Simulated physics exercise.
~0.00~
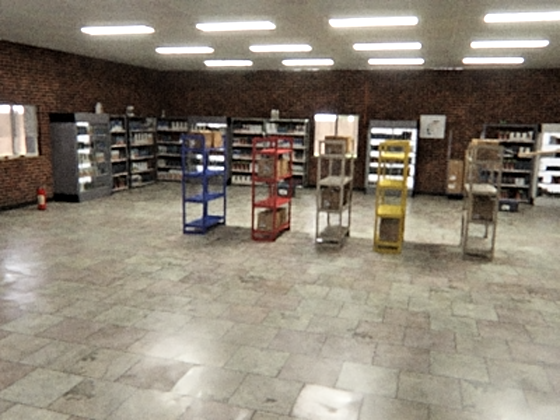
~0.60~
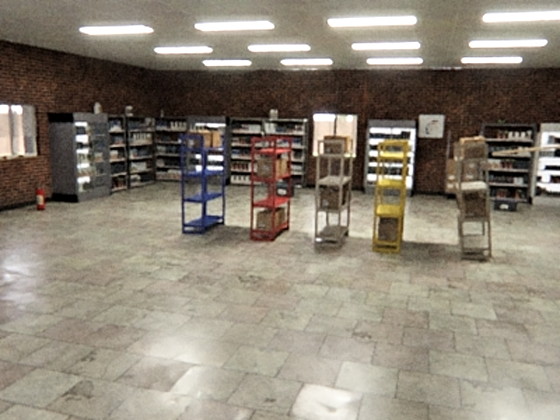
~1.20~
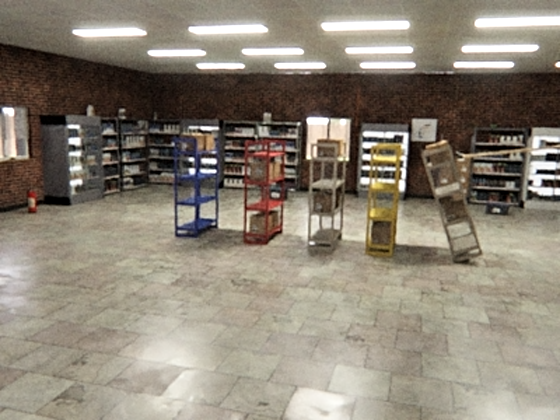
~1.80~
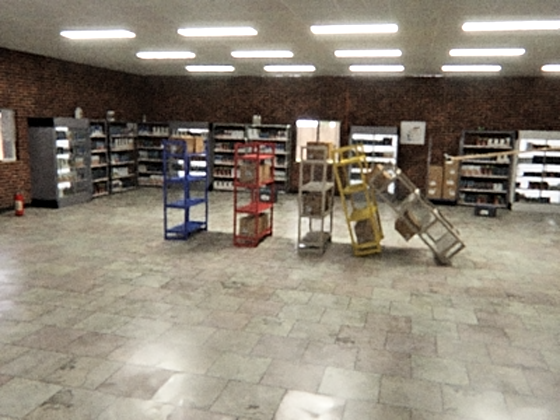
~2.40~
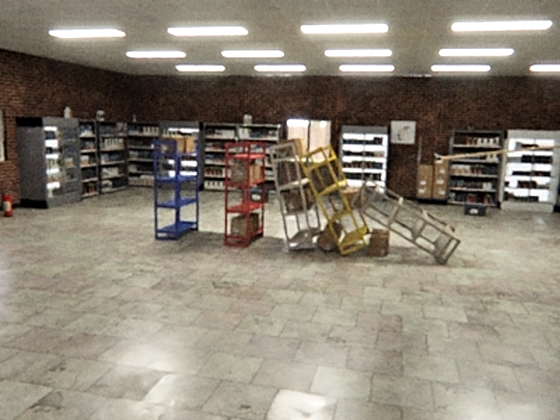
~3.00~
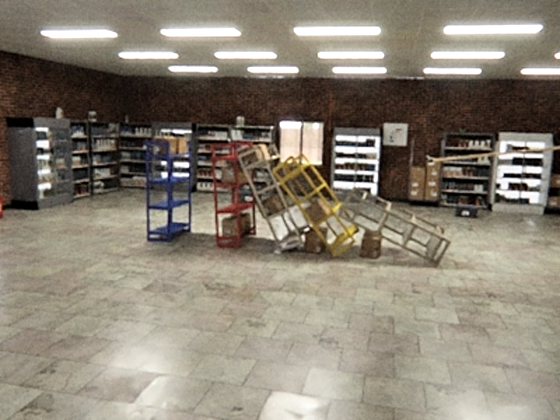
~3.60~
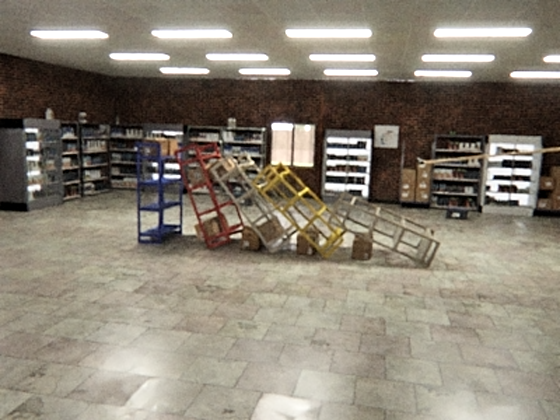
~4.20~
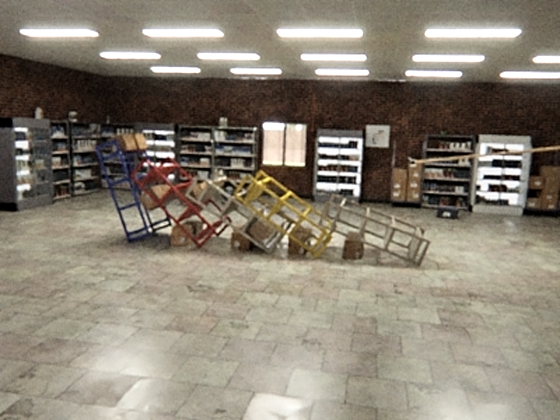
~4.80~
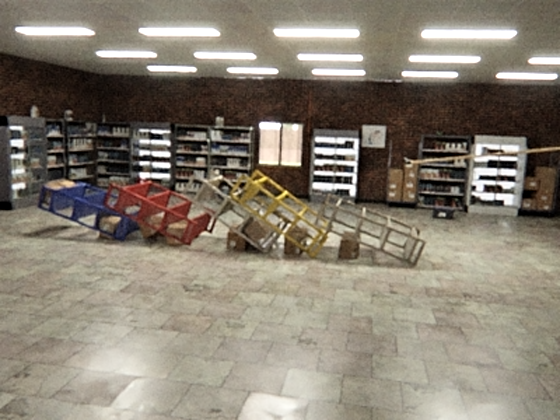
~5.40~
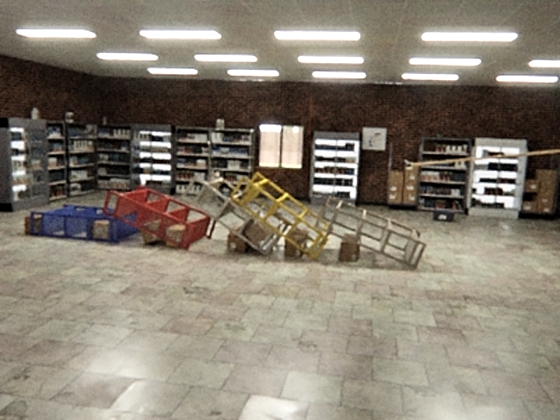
In a brick-walled shop, five freestanding racks toppling leftward one after another, spilling cartons, the blue one ending flat on the floor.
